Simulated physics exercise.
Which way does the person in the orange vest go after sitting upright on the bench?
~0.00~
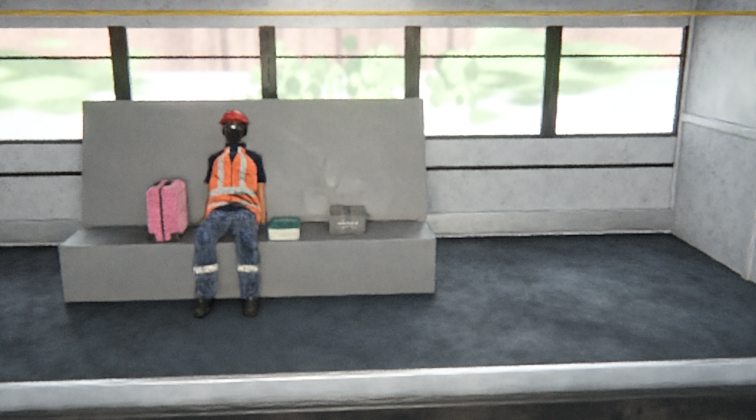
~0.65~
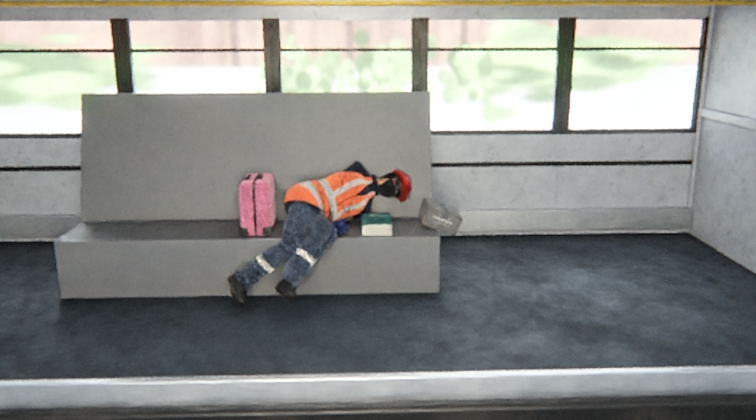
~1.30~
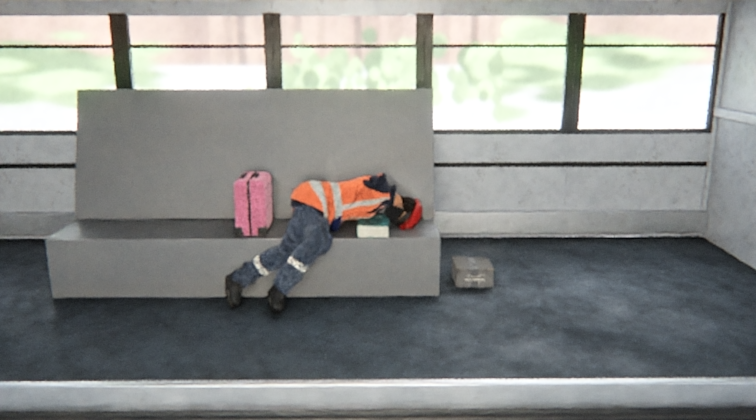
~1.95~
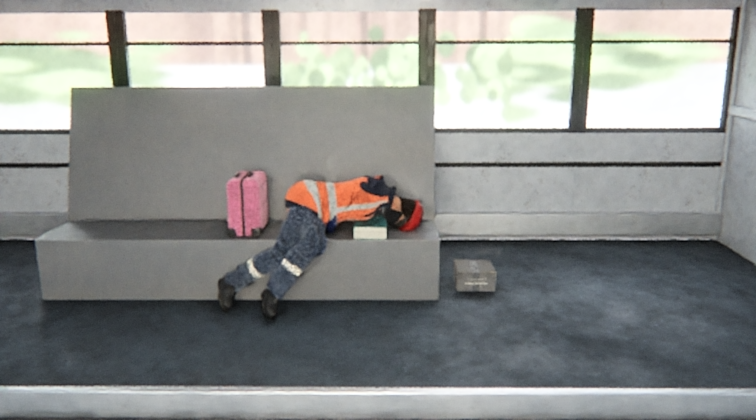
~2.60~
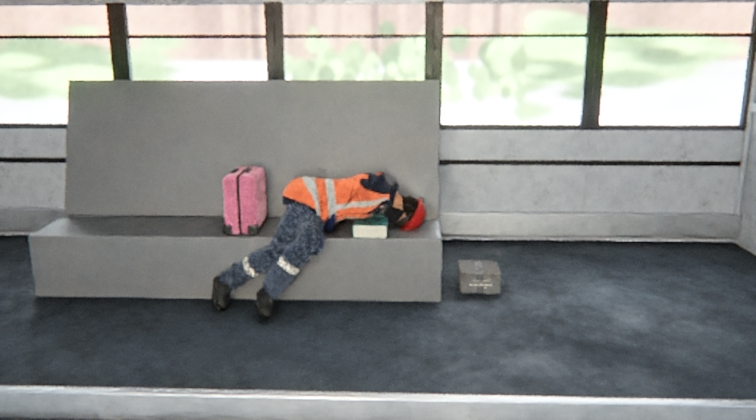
The person goes to the right, toppling over sideways along the bench toward its right end.
To begin with, a person in a red helmet and orange vest sits on a long grey bench inside a rail car, with a pink case on the left and a small teal item and a grey carton on the right. Suddenly the person topples over to the right, while the pink case and teal item shift the same way along the seat. The carton goes over the bench's right end, tipping, and drops to the floor, landing upside down. At the end, the person lies slumped on the bench, the case stands upright, and the teal item remains on the seat.
